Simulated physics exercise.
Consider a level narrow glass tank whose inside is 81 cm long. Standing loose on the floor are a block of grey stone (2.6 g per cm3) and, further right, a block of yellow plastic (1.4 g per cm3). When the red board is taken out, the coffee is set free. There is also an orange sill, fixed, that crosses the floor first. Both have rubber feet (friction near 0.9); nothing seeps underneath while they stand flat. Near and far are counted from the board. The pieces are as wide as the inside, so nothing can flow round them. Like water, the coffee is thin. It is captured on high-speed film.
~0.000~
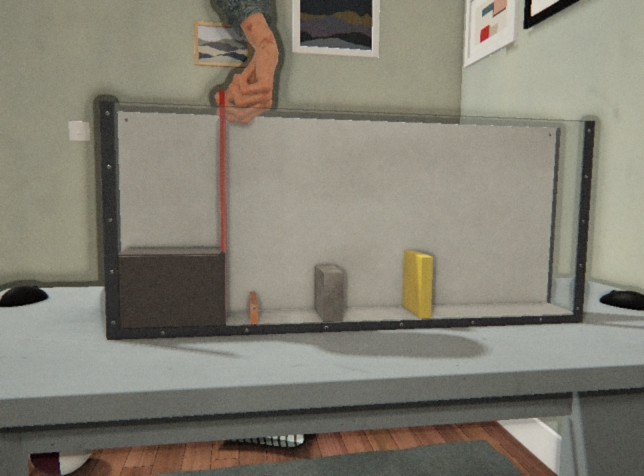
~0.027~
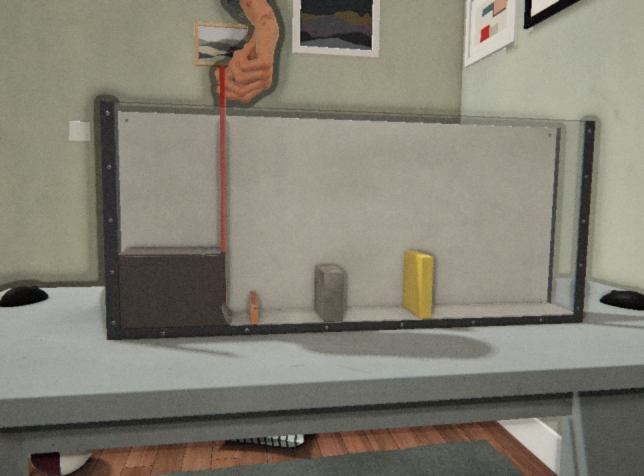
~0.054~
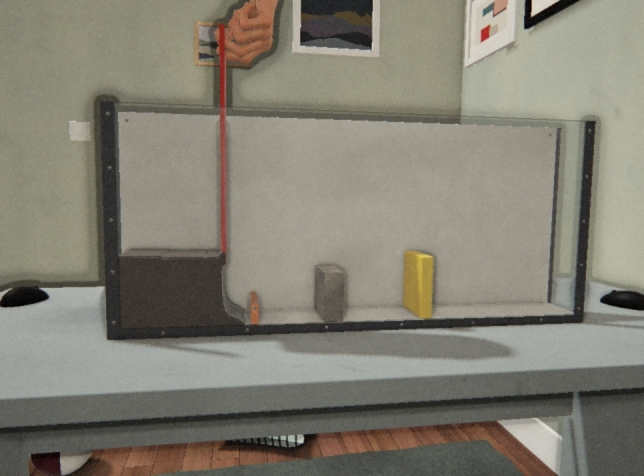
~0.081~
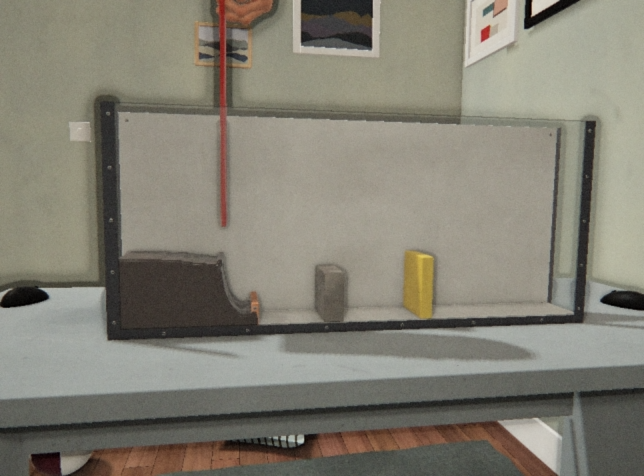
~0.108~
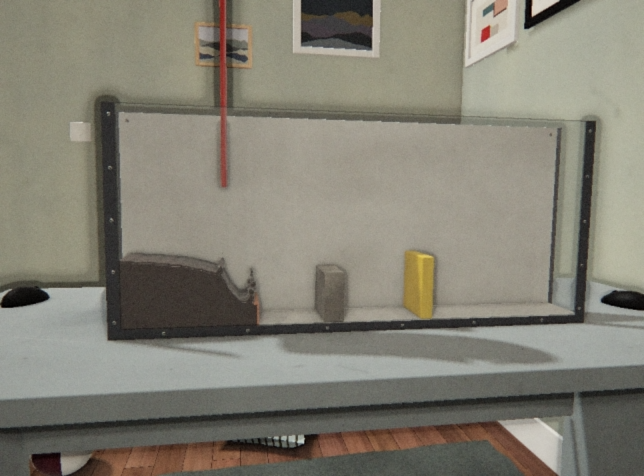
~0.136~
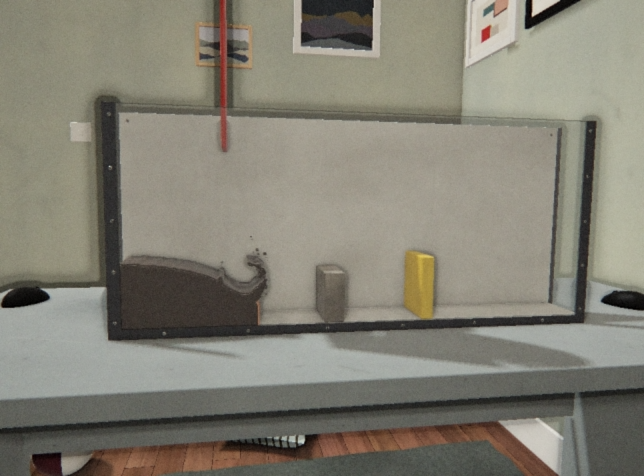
A hand pulled the red board up out of the glass tank, and the dark liquid behind it slid right along the floor, met the small orange sill and curled upward, throwing off droplets.
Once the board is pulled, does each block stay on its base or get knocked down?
The near one weathers it; the far one weathers it.
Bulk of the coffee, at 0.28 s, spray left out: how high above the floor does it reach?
About 14.0 cm.
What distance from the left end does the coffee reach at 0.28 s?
About 40 cm.
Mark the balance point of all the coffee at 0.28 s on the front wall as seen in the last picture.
Roughly at pixel (210, 301).
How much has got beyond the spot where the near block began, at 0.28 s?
About 2 in a hundred, I'd say.
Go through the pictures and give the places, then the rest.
The coffee tops out at (124, 256) by the left wall; its leading edge has got to (221, 324); the board ends at (223, 325); the near block's top is at (334, 275); the far block's top is at (428, 260), in the first frame.
The coffee tops out at (124, 257) by the left wall; its leading edge has got to (229, 324); the board ends at (224, 302), in the second frame.
The coffee tops out at (124, 258) by the left wall; its leading edge has got to (241, 323); the board ends at (223, 264), in the third frame.
The coffee tops out at (124, 261) by the left wall; its leading edge has got to (251, 323); the board ends at (223, 225), in the fourth frame.
The coffee tops out at (125, 263) by the left wall; its leading edge has got to (252, 323); the board ends at (223, 186), in the fifth frame.
The coffee tops out at (125, 266) by the left wall; its leading edge has got to (252, 323); the board is clear; the near block's top is at (335, 276); the far block's top is at (429, 261), in the sixth frame.
By 0.28 s the front has run 40 cm from the left wall, the near block is upright and the far block is upright.
By 0.45 s the near block is upright and the far block is upright.
By 0.73 s the near block is upright and the far block is upright.
At rest the near block is upright and the far block is upright; 0 per cent of the coffee is past where the far block first stood.
